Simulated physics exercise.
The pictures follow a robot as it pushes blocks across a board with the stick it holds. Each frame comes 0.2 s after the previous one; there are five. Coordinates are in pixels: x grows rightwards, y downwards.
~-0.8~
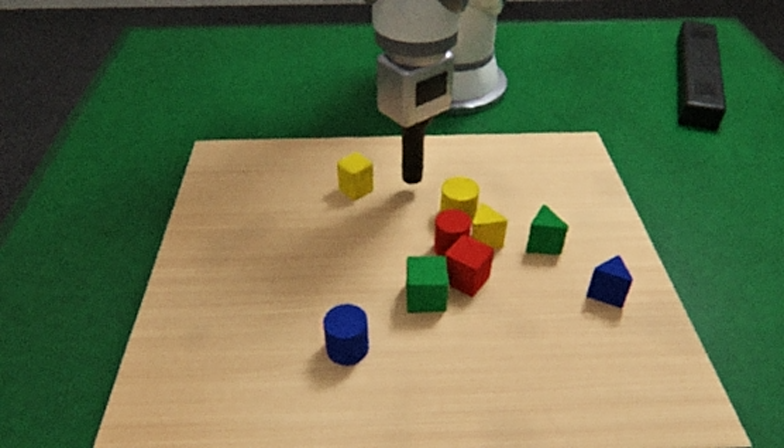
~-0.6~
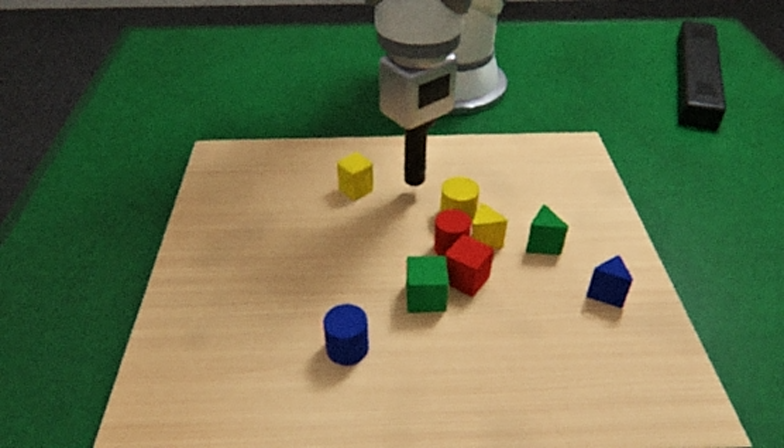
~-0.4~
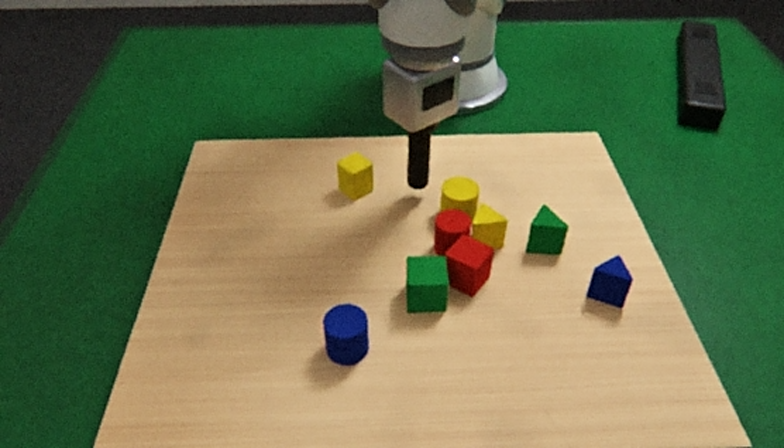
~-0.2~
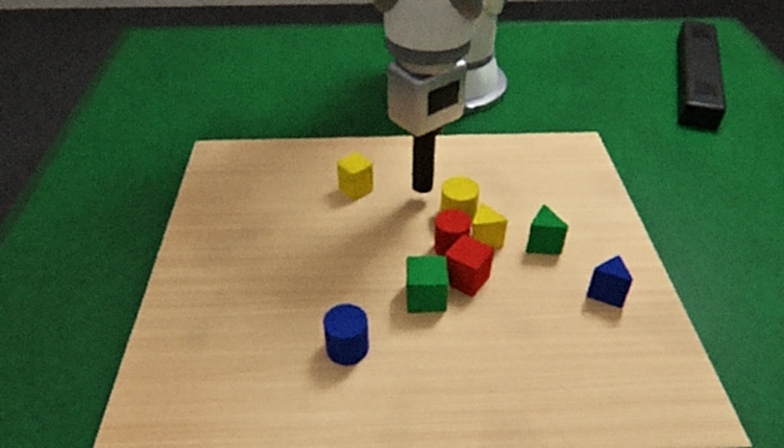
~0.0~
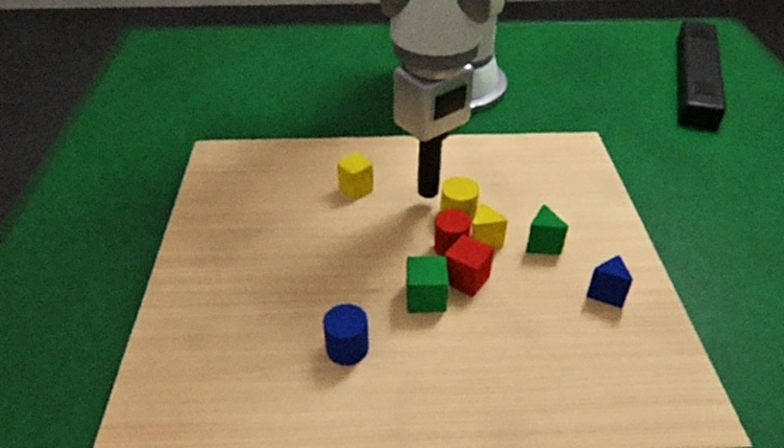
The clip shows a robot arm holding a dark stick above a wooden board scattered with coloured blocks and cylinders. The stick moves slightly right and toward the viewer, nearing the yellow cylinder, while the objects stay still.
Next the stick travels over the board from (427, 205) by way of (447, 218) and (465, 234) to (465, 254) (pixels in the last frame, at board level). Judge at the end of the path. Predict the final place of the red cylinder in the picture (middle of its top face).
It ends at (441, 235).
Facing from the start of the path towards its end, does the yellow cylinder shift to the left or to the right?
The left.
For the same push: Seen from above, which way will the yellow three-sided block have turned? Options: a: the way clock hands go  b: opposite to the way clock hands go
Option a.
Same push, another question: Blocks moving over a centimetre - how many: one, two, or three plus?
Answer: 3+.
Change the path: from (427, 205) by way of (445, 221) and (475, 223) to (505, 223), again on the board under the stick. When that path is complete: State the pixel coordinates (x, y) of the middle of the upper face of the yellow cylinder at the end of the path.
I'd expect the centre of its top face to be at (537, 189).
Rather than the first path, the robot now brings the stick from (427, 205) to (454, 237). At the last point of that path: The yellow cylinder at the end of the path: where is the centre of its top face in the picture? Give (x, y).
I'd guess (480, 196).
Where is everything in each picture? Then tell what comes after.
The first frame shows stick's lower end (412, 179); red cylinder (453, 220); yellow cylinder (461, 188); red square block (470, 251); yellow three-sided block (488, 215).
The second frame shows stick (415, 181); blocks still.
The third frame shows stick (418, 184); blocks still.
The fourth frame shows stick (422, 188); blocks still.
The fifth frame shows stick (428, 193); red cylinder (453, 220); yellow cylinder (461, 188); red square block (470, 251); yellow three-sided block (488, 215).
What follows on the original path. Halfway along, stick (459, 213); yellow cylinder (491, 197); yellow three-sided block (498, 218), turned 60° clockwise.
At the end, stick (466, 241); red cylinder (441, 235); yellow cylinder (496, 199); red square block (471, 253); yellow three-sided block (501, 219), turned 75° clockwise.
